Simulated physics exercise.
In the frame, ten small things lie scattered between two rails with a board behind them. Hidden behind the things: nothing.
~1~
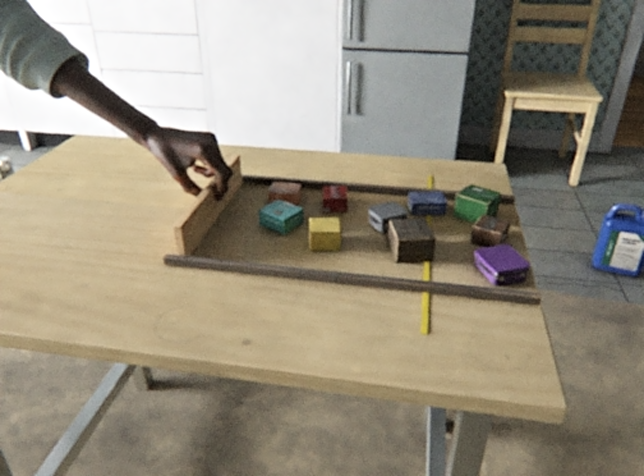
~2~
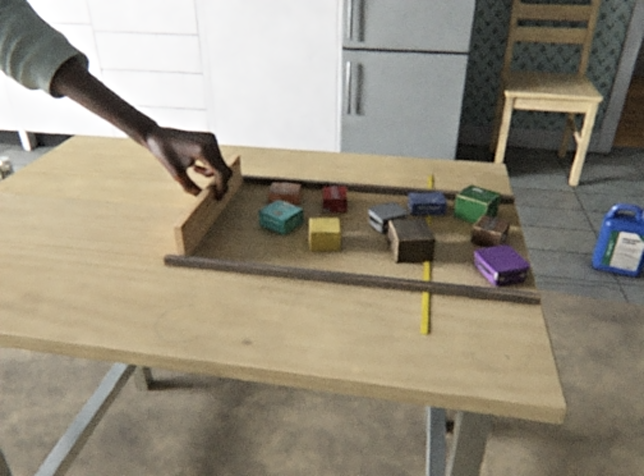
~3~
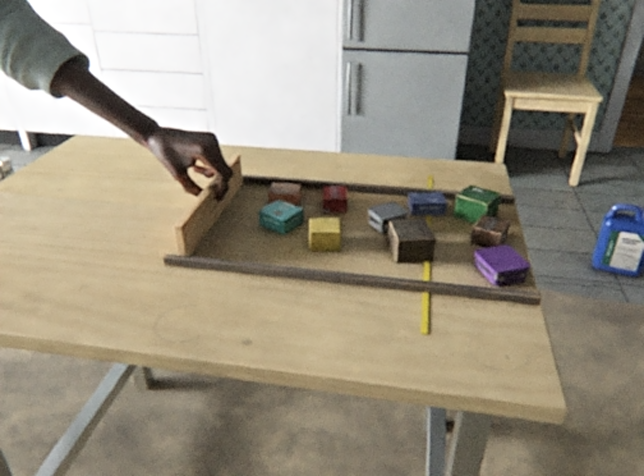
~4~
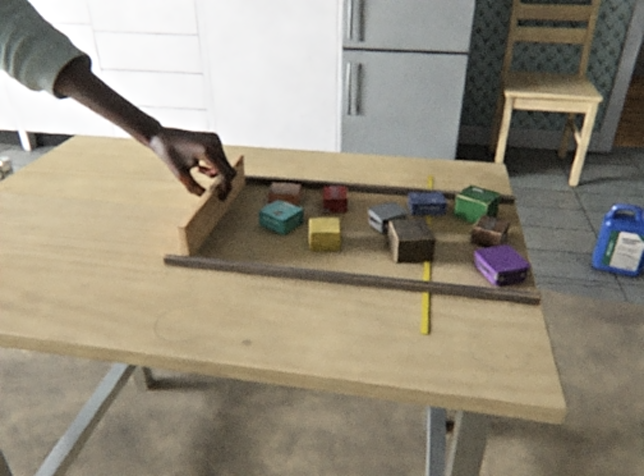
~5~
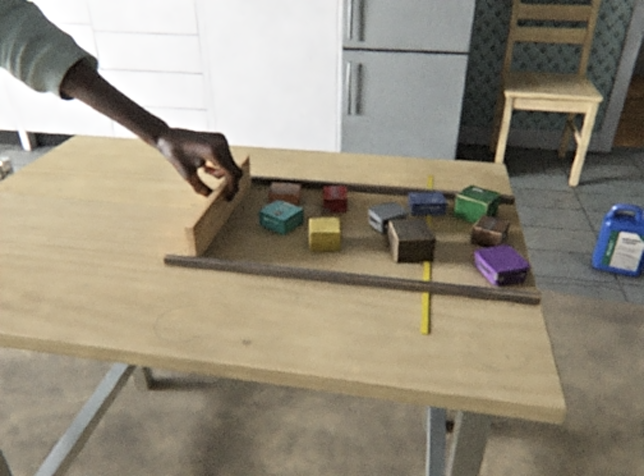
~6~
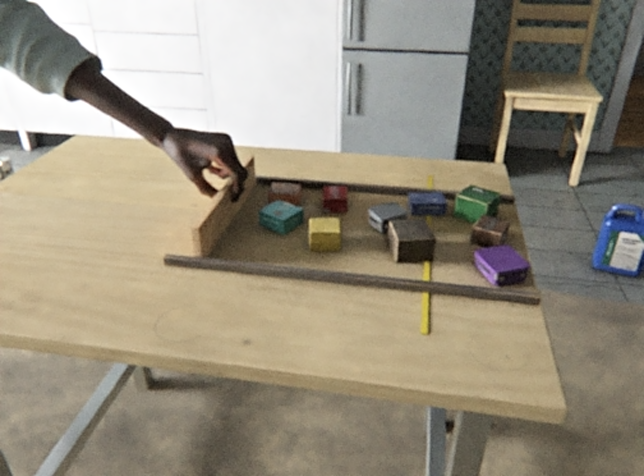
A hand holding a wooden board upright between two rails, then sliding it slightly right towards scattered coloured boxes that stay still.
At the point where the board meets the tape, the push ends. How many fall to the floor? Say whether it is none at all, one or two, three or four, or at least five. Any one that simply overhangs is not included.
Drops: A single one or a pair.
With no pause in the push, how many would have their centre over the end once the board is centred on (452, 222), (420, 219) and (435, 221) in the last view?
4; 1; 1.
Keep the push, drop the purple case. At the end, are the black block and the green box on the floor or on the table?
So the black block is still there and the green box goes off the edge.
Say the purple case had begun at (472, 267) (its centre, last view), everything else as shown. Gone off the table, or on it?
From that start the object is safe.
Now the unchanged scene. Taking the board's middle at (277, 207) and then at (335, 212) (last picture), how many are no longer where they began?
Counting first: 2, next 5.
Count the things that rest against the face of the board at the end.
That makes 3.
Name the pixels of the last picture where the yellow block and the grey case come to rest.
In the last picture the yellow block sits around (444, 247) and the grey case around (480, 230).
Early on, none off yet; purple case at rest near (500, 266); brown box at rest near (490, 232); green box at rest near (477, 205).
Finally, the number that fall off is one or two; lost, green box.
